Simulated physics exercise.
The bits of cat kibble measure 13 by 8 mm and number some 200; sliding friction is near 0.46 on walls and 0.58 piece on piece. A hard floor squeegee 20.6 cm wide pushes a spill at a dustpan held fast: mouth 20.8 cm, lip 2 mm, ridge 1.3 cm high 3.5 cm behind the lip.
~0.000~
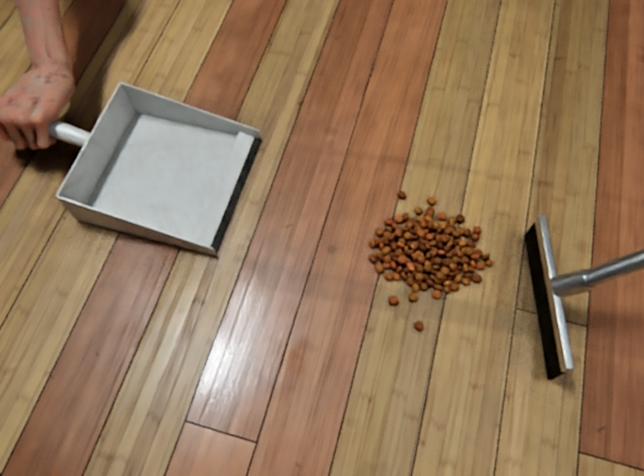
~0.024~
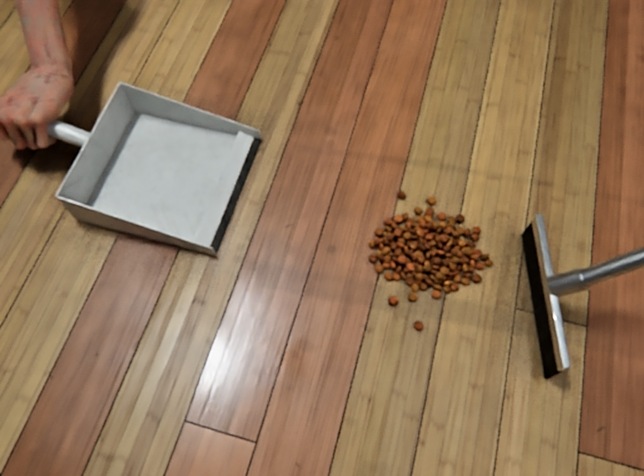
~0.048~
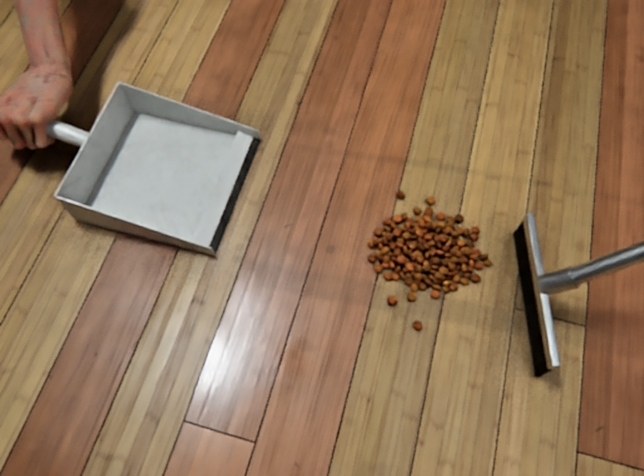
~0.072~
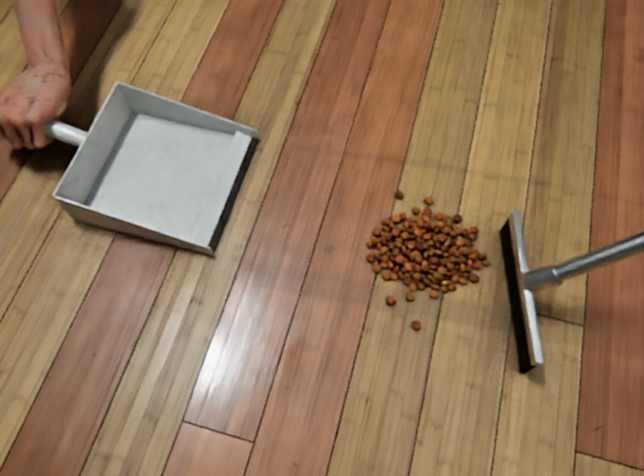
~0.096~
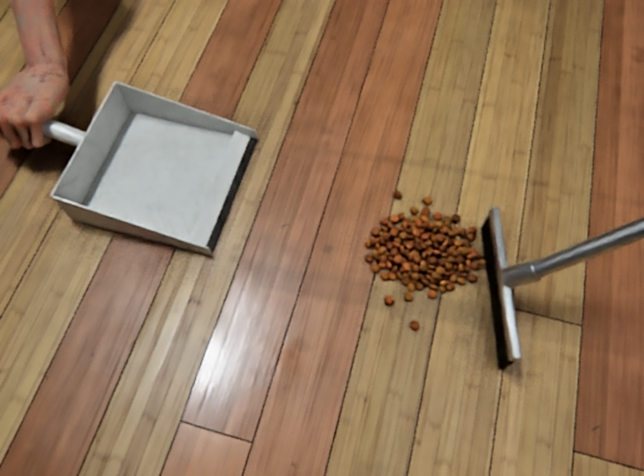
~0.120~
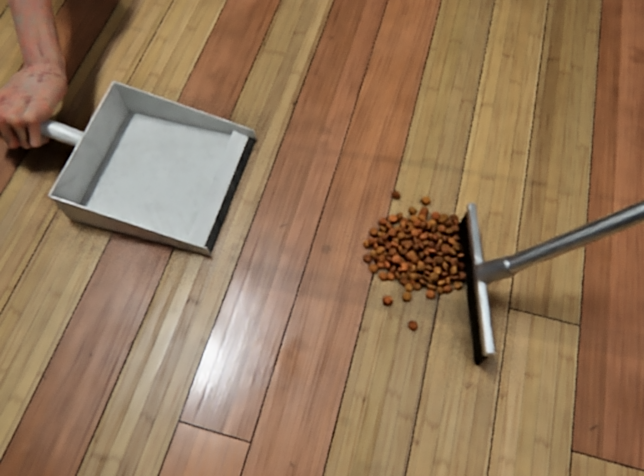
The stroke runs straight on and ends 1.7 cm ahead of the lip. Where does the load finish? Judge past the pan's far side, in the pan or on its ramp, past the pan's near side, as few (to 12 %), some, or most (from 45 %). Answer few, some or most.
Far side few, pan some, near side some.
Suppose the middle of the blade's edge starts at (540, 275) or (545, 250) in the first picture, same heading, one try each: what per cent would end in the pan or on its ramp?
About 45 and 40 per cent.
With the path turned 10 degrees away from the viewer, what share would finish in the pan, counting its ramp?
Then about 40 per cent.
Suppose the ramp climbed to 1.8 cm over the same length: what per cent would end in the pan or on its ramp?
In that case some 35 per cent.
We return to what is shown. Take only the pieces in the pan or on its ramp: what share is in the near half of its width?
Some 80 per cent.
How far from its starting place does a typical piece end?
Roughly 34 cm.
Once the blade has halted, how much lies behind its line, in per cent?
Roughly 10 per cent.
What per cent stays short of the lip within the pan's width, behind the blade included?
Roughly 30 per cent.
Then, at 0.26 s, middle of the blade 19 cm from the lip; 0 % over the lip, far side 0 %, near side 15 %.
After 0.36 s, middle of the blade 8 cm from the lip; 0 % over the lip, far side 0 %, near side 25 %.
Then, at 0.58 s, middle of the blade 4 cm from the lip; 40 % over the lip, far side 0 %, near side 30 %.
By 1.3 s all is still; far side 5 %, pan 40 %, near side 30 %, in front of the lip or behind the blade 30 %.
